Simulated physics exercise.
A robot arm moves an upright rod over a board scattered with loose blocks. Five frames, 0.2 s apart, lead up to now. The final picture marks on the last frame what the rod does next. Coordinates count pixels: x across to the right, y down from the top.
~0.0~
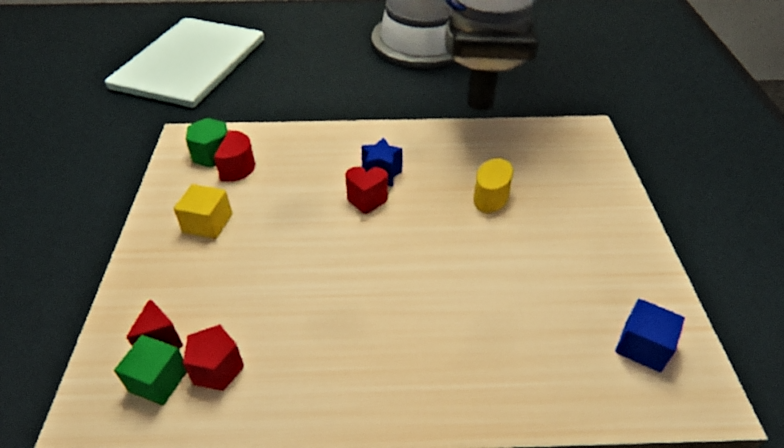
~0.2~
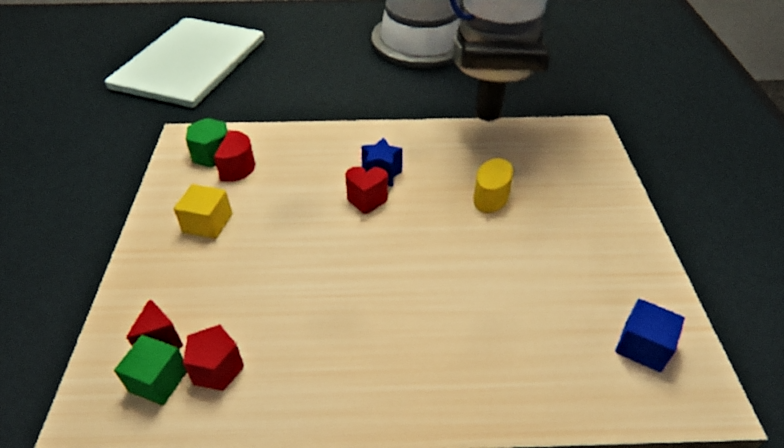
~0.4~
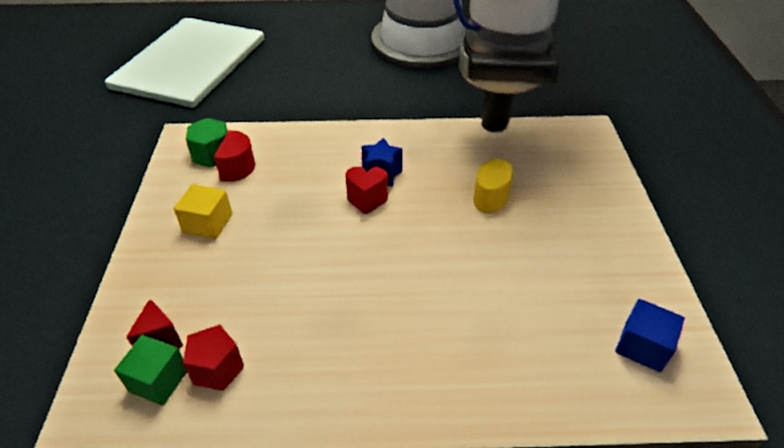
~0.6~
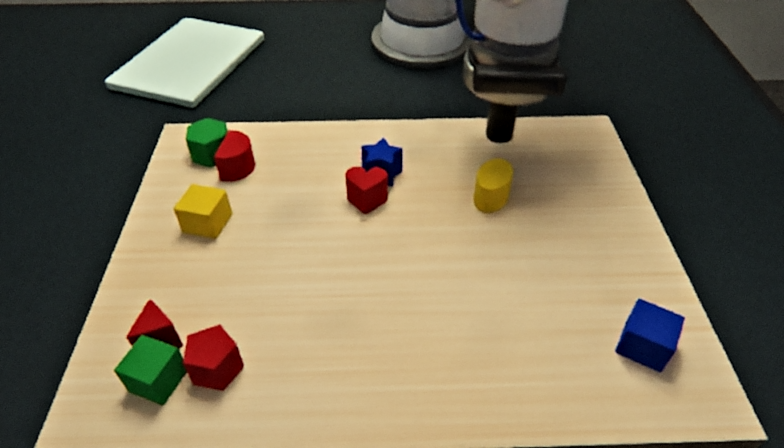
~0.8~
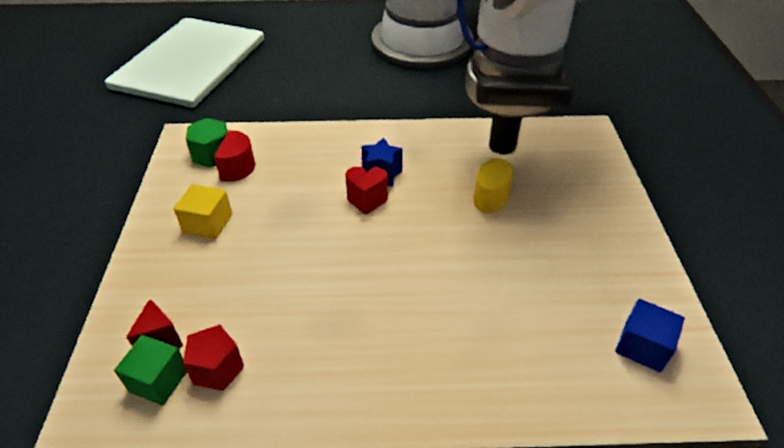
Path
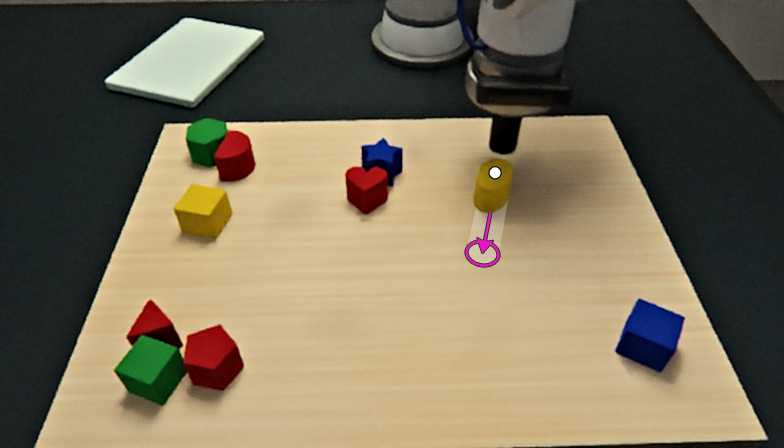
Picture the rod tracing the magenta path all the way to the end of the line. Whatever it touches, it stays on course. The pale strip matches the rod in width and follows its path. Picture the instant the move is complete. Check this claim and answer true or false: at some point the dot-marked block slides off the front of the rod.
That is false.
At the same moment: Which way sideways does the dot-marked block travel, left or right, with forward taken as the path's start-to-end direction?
Off to the right side.
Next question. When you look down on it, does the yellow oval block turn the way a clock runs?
Yes.
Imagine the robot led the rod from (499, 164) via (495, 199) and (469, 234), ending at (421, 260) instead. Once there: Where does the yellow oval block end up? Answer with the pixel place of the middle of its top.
It is at (433, 270).
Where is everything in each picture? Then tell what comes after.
In the first frame, rod's lower end at (480, 104); yellow oval block at (495, 173).
In the second frame, rod at (488, 114); blocks still.
In the third frame, rod at (495, 125); blocks still.
In the fourth frame, rod at (499, 136); blocks still.
In the fifth frame, rod at (502, 147); yellow oval block at (495, 173).
Drawn move, from (499, 164) directly to (482, 253); the dot is on the yellow oval block.
What follows on the original path. One third of the way, rod at (497, 174); yellow oval block at (490, 193).
Two thirds of the way, rod at (492, 203); yellow oval block at (478, 223), turned 15° clockwise.
At the end, rod at (485, 236); yellow oval block at (459, 252), turned 45° clockwise.
